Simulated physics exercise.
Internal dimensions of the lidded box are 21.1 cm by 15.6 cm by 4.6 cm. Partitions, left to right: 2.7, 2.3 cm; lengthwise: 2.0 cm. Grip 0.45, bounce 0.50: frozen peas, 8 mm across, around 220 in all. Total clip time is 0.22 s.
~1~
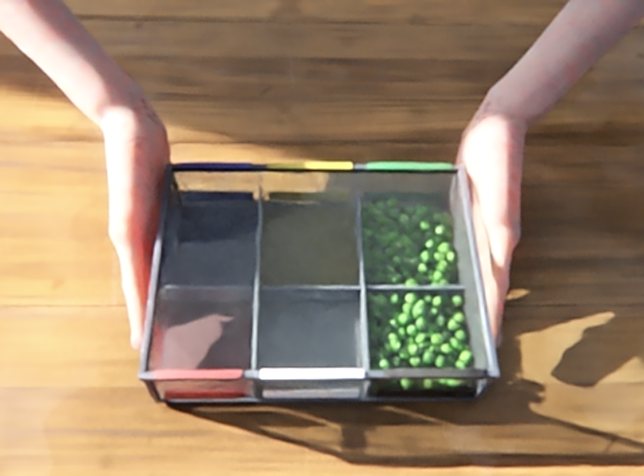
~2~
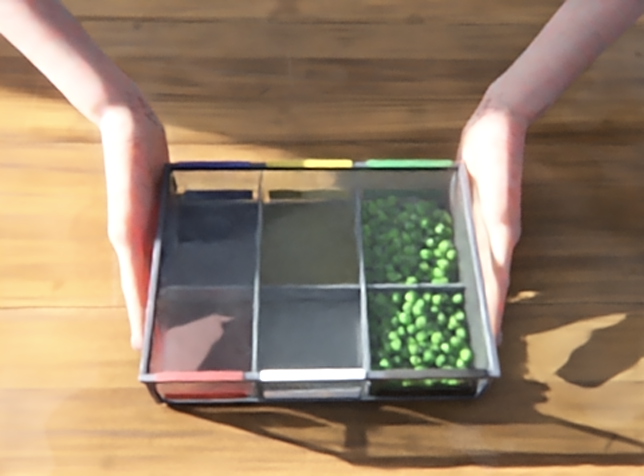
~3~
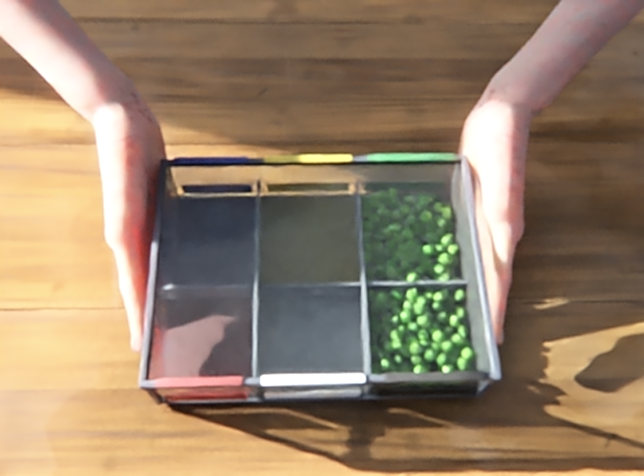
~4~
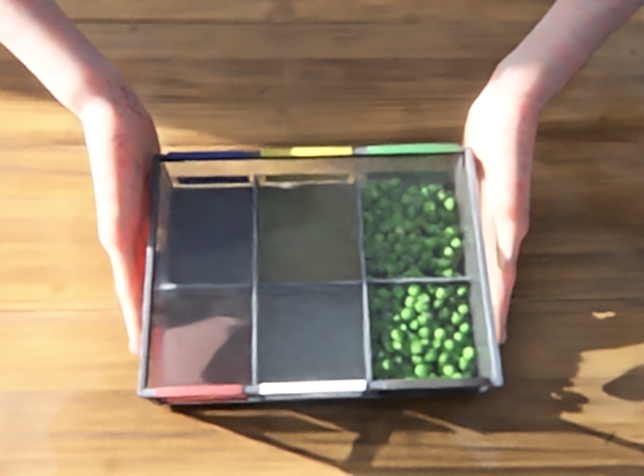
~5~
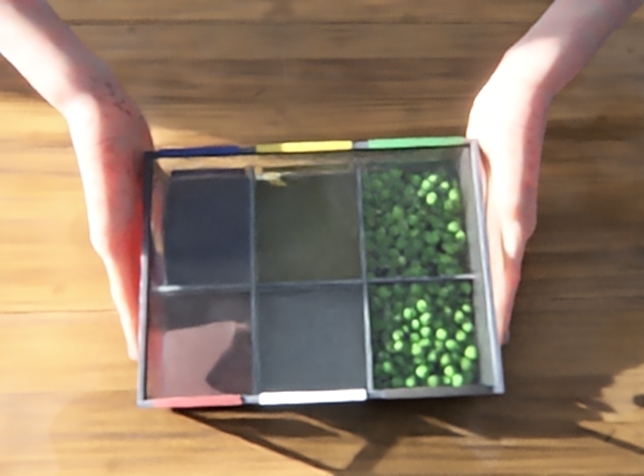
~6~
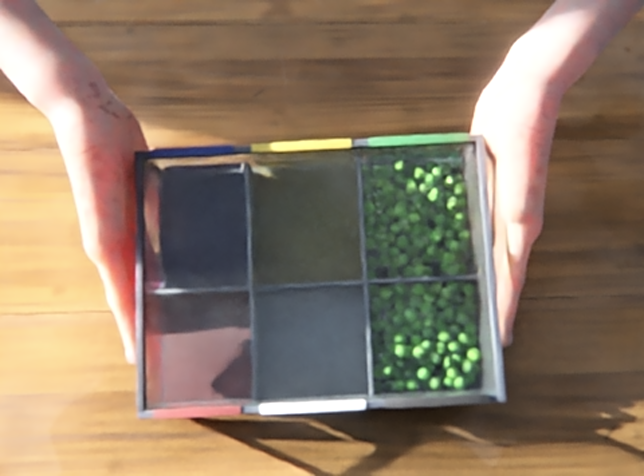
On a wooden table, two hands gradually tilting a clear-topped six-compartment box, with green peas in the two right-hand sections.
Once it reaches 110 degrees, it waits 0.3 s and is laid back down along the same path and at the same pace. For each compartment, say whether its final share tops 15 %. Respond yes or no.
Red: No; blue: No; green: No; yellow: No; white: Yes; black: Yes.
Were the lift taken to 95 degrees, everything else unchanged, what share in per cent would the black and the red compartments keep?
With that change you'd see black at 65 % and red at 5 %.
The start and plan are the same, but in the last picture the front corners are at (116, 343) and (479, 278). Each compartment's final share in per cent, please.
So it works out as red at 0 percent, blue at 75 percent, green at 5 percent, yellow at 20 percent, white at 0 percent and black at 0 percent.
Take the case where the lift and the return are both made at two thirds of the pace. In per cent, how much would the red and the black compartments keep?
I'd say red 5 percent, black 70 percent.
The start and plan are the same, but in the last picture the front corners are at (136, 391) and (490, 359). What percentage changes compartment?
It would come to roughly 90 percent.
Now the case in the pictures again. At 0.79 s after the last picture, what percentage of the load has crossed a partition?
At that time I'd say around 50 per cent.
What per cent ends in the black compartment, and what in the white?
The black one gets 70 per cent and the white one 25 per cent.
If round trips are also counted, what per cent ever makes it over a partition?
55 %, roughly.
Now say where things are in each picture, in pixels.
The first picture shows box tilt 0 degrees, front corners at (146, 374) and (491, 371); green 45 %, black 55 %.
The second picture shows box tilt 1 degrees, front corners at (147, 376) and (492, 371).
The third picture shows box tilt 5 degrees, front corners at (147, 381) and (493, 373), lowest corner left front.
The fourth picture shows box tilt 11 degrees, front corners at (146, 390) and (495, 379), lowest corner left front.
The fifth picture shows box tilt 17 degrees, front corners at (145, 401) and (496, 386), lowest corner left front.
The sixth picture shows box tilt 24 degrees, front corners at (145, 411) and (498, 394), lowest corner left front; green 45 %, black 55 %.
Then, 0.79 s after the last picture, tilt 110 degrees; red 5 %, white 20 %, black 75 %.
Then, 1.32 s after the last picture, tilt 58 degrees; red 5 %, white 25 %, black 70 %.
Then, 1.91 s after the last picture, tilt 0 degrees; red 10 %, white 25 %, black 70 %.
In the end, red 10 %, blue 0 %, green 0 %, yellow 0 %, white 25 %, black 70 %.
